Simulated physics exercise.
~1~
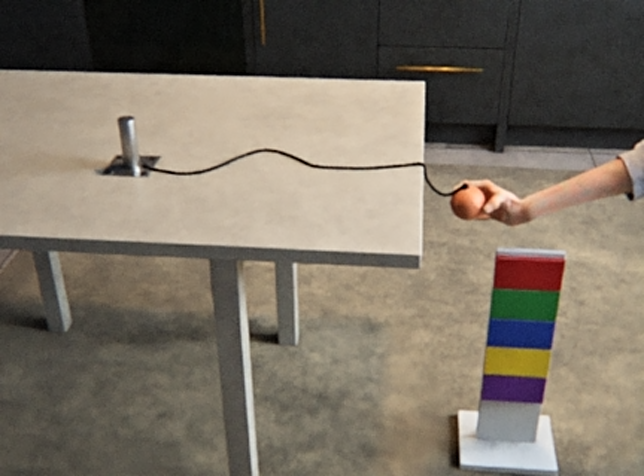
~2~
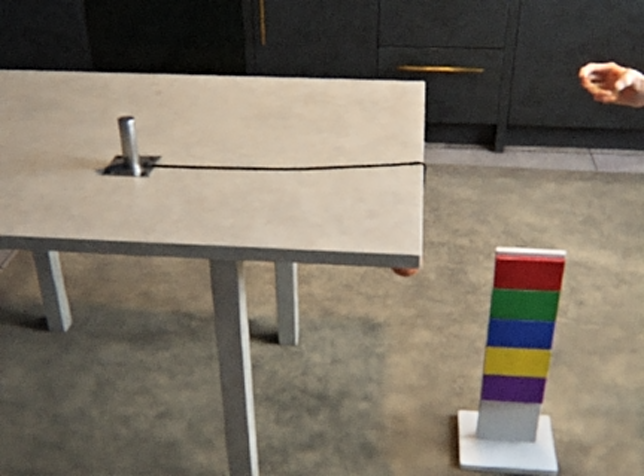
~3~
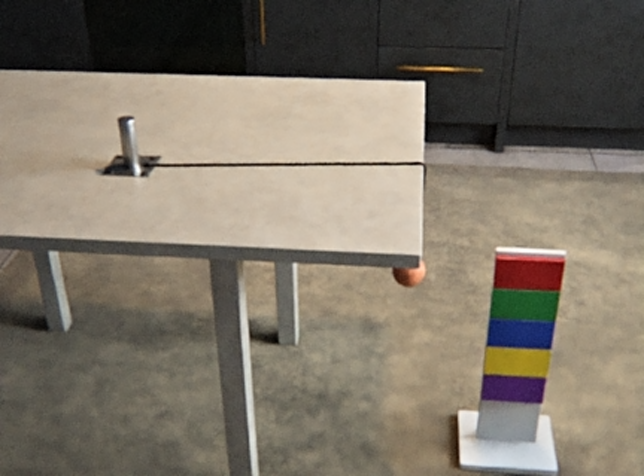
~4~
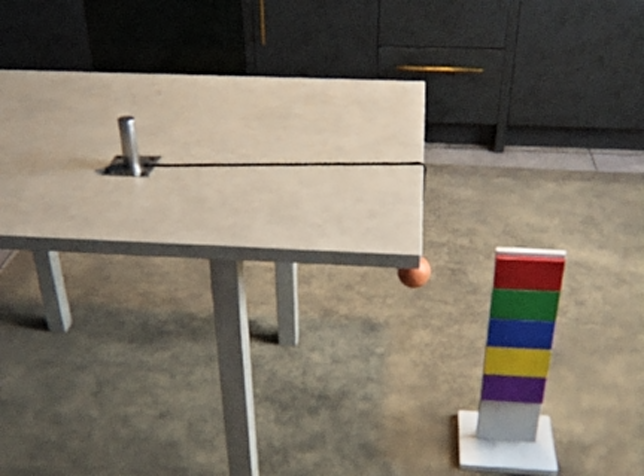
A hand reaches in from the right, holding an orange ball on a dark cord beyond the edge of a pale table, seen from slightly above in a room with dark cabinets. The cord runs in loose waves from a short metal post on a plate. On the floor to the right stands a white stand with red, green, blue, yellow and purple bands from top to bottom. The hand lets go and draws back, and the ball drops left beneath the table's edge as the cord pulls straight. The ball dips slightly lower, then shifts a little right, ending level with the red band.
